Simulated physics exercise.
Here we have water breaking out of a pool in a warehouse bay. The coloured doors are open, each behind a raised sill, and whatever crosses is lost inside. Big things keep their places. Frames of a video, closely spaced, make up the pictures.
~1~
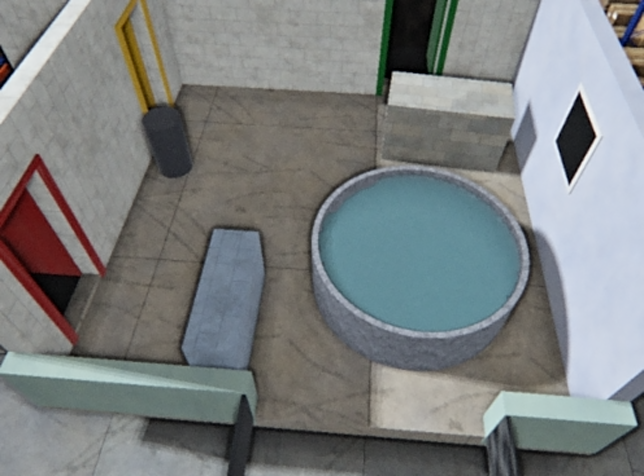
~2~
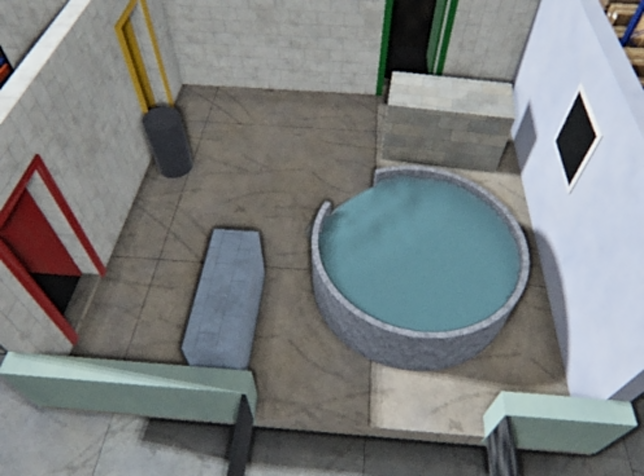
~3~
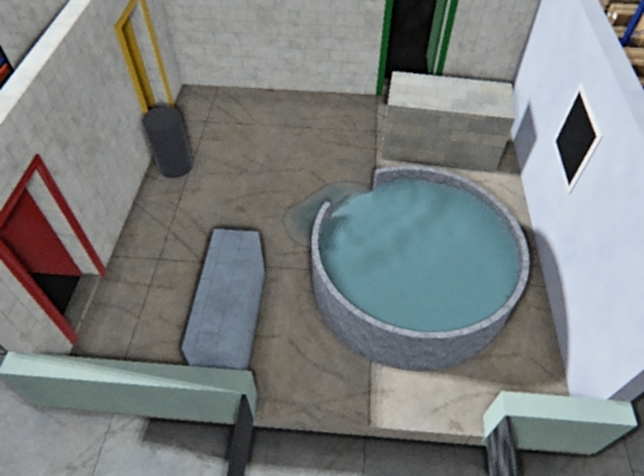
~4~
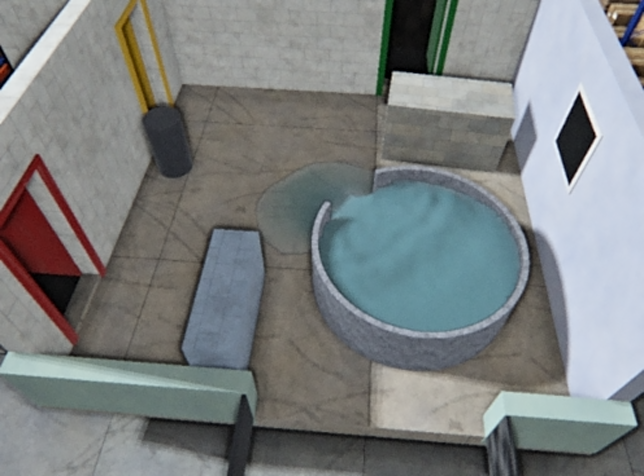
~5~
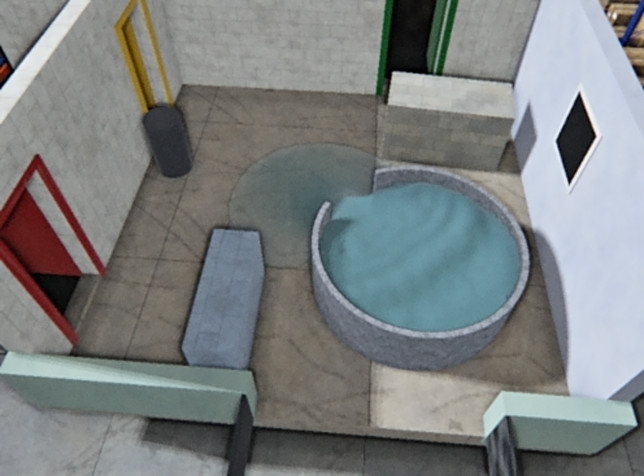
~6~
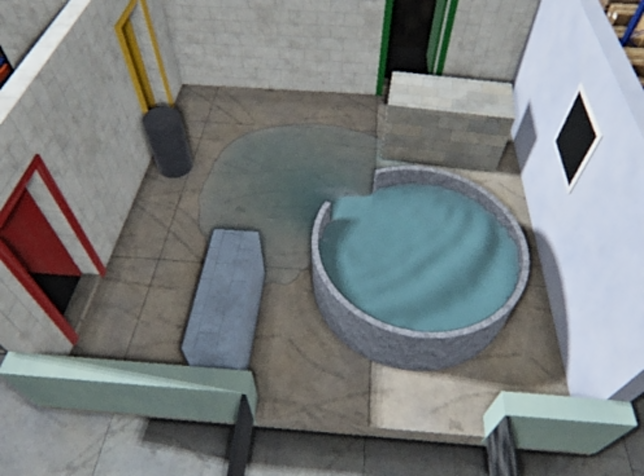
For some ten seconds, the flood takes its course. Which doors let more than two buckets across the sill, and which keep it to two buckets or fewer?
Result: The red door exceeds two buckets; the yellow door exceeds two buckets; the green door never exceeds two buckets.
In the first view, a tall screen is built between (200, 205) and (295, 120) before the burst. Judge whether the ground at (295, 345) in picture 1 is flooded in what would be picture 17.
Verdict: Not flooded.
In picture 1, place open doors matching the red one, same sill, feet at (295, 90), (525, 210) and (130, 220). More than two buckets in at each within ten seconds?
Outcome by door - past the limit, within the limit, past the limit.
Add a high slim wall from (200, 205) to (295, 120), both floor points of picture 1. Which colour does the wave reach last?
Answer: The yellow door.
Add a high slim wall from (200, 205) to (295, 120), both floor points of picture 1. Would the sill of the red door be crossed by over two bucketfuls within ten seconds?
Looks like the red door surpasses that amount here.
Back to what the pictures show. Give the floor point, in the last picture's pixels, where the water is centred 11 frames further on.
Around pixel (342, 226) of the last picture.
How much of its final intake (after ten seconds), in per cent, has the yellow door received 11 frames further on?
Some 10 per cent.
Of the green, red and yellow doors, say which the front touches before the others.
Going by the pictures, it would be the yellow one.
A moment on, water covers 50 % of the floor; the red door not reached, the yellow door wet at the sill, nothing in, the green door not reached.
Next, water covers 50 % of the floor; the red door wet at the sill, nothing in, the yellow door over two buckets in, the green door wet at the sill, nothing in.
Then, water covers 65 % of the floor; the red door wet at the sill, nothing in, the yellow door far over two buckets in, the green door wet at the sill, nothing in.
Later, water covers 75 % of the floor; the red door wet at the sill, nothing in, the yellow door far over two buckets in, the green door wet at the sill, nothing in.
In the end, water covers 95 % of the floor; the red door over two buckets in, the yellow door far over two buckets in, the green door wet at the sill, nothing in.
